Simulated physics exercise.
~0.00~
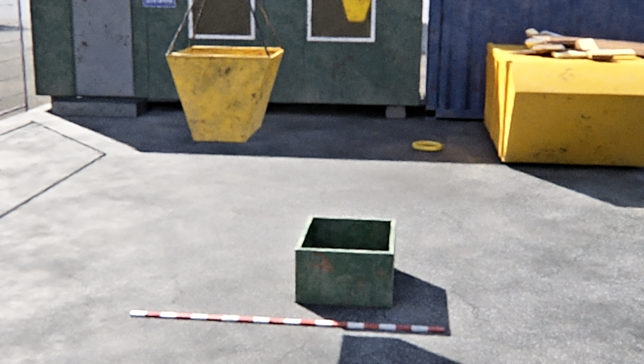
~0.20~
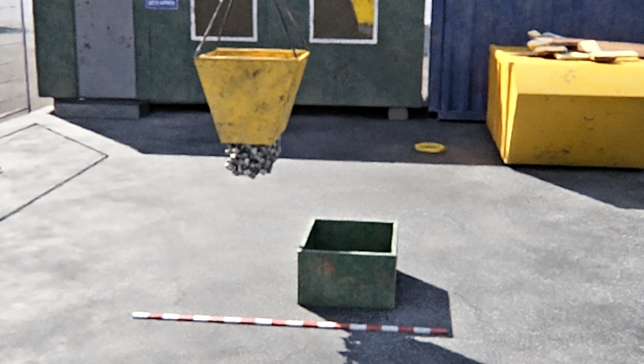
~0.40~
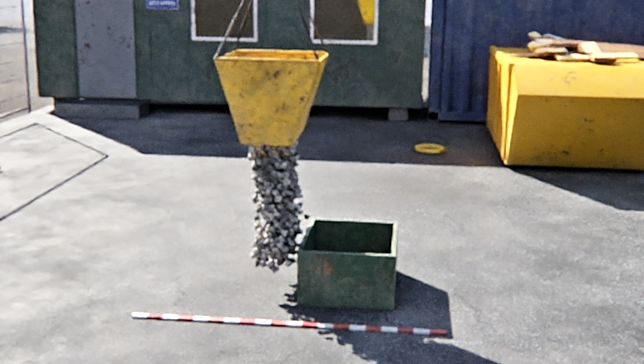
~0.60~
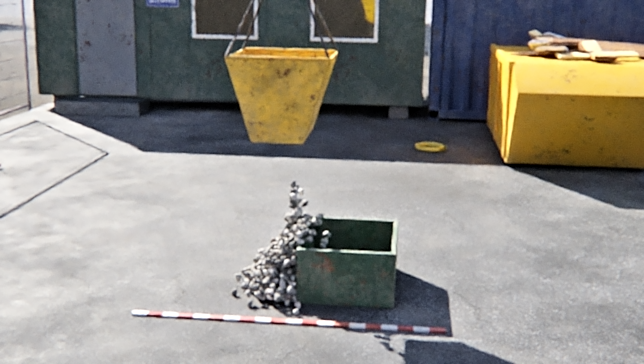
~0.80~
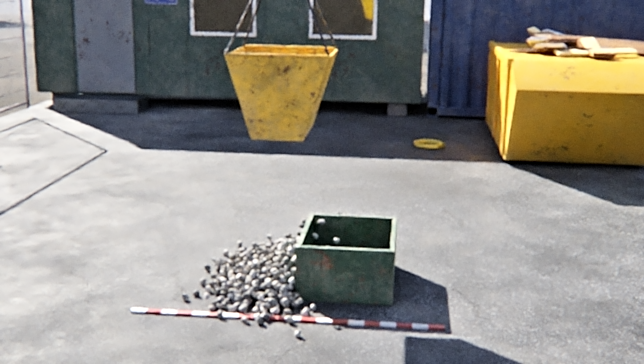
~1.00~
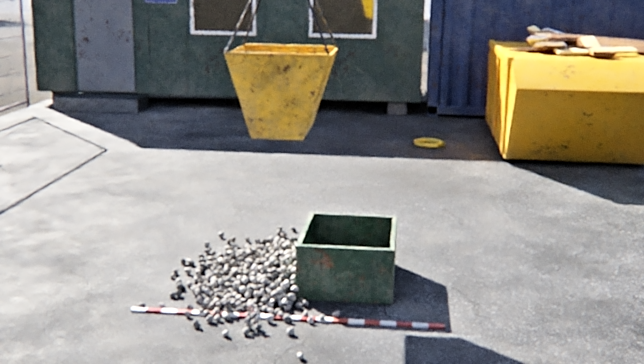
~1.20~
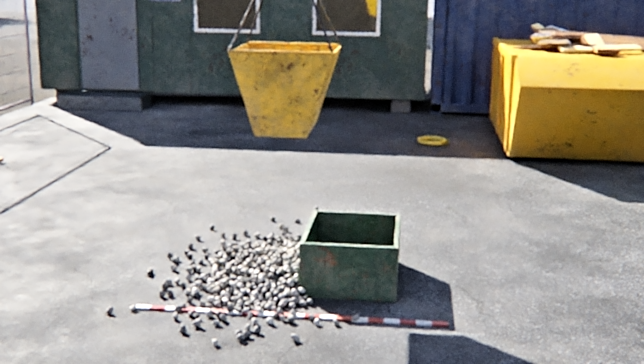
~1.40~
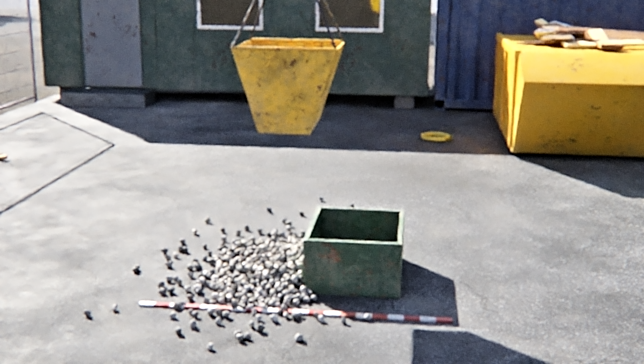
The video shows a yellow skip hanging from cables and moving rightwards over a paved yard, releasing grey cobbles through its bottom. Most fall left of a green open bin and spread into a loose heap across a striped staff, while the emptied skip hangs above.
